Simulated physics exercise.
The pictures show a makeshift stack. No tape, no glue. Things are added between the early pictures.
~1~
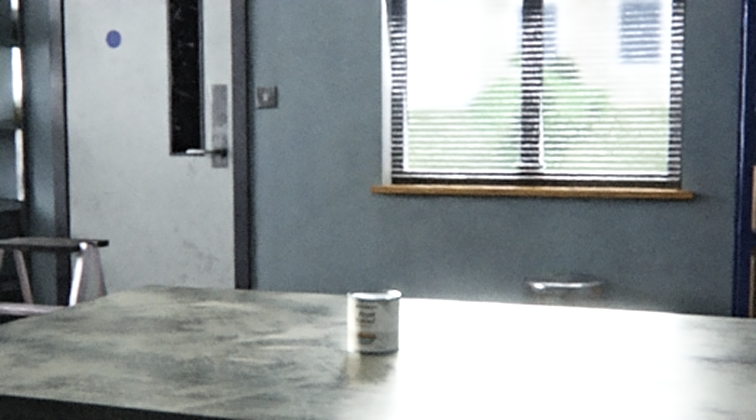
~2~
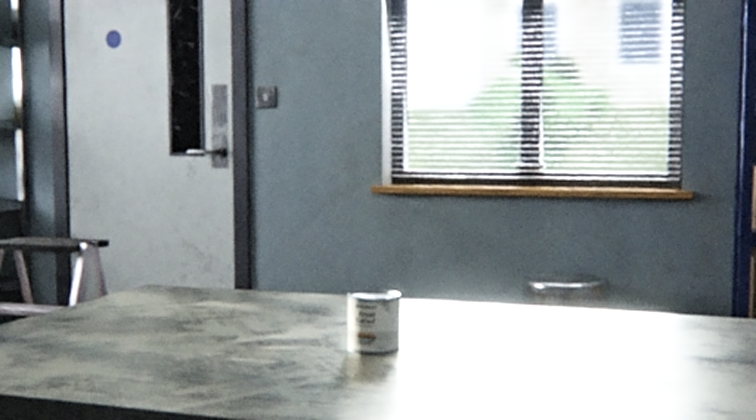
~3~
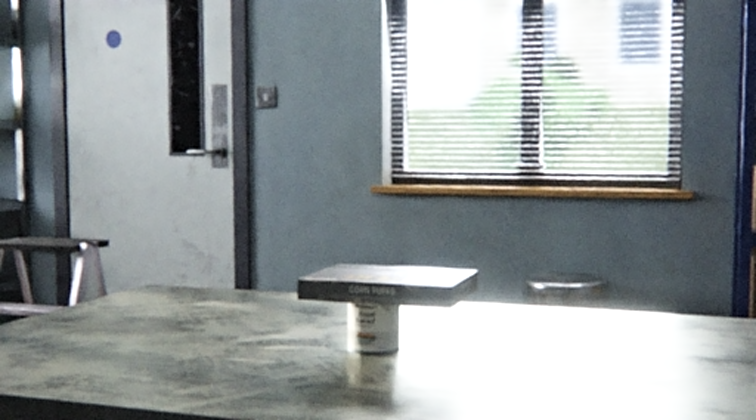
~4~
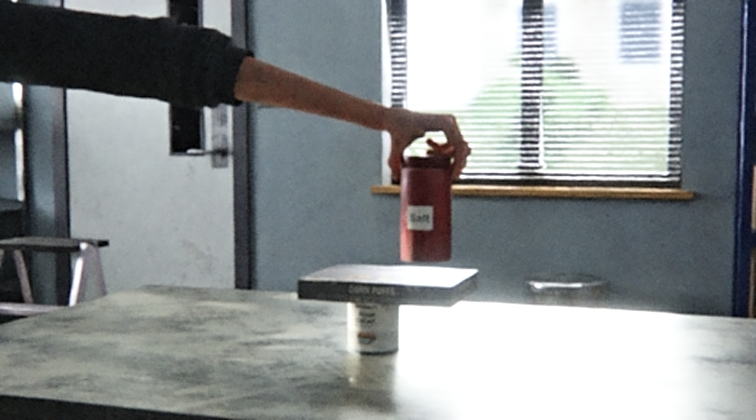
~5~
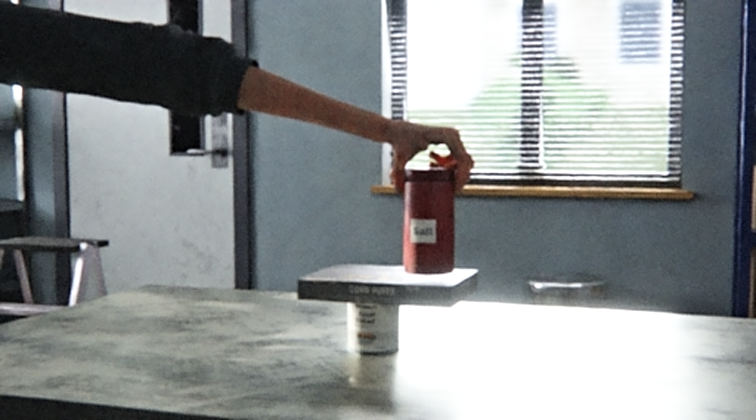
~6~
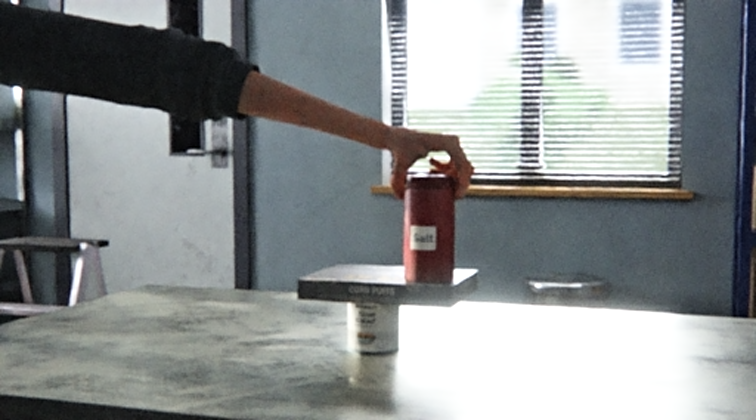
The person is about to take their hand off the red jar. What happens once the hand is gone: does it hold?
Here the stack comes apart.
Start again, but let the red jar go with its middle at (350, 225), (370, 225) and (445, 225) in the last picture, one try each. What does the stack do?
First try: It stays up; second try: It keeps its balance; third try: It loses its balance.
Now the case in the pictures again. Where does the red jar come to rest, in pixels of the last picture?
Near (564, 357).
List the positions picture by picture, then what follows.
The last thing is not in view yet, in the first picture.
The last thing is not in view yet, in the second picture.
The last thing is not in view yet; grey packet (390, 284), in the third picture.
Still above its spot; red jar (426, 208); grey packet (390, 284), in the fourth picture.
Still above its spot; red jar (430, 220); grey packet (390, 284), in the fifth picture.
Set down, still held; red jar (430, 228); grey packet (390, 284), in the sixth picture.
Then, 0.30 s after the last picture, red jar now fallen; grey packet tipped 36° from how it was.
Then, 0.40 s after the last picture, grey packet tipped 54° from how it was.
Then, 0.60 s after the last picture, grey packet tipped 32° from how it was.
Then, 0.80 s after the last picture, grey packet now fallen.
At rest, fallen, red jar and grey packet; white tin in place. Seen from the same camera at the end, red jar near (564, 357). The stack gives way.
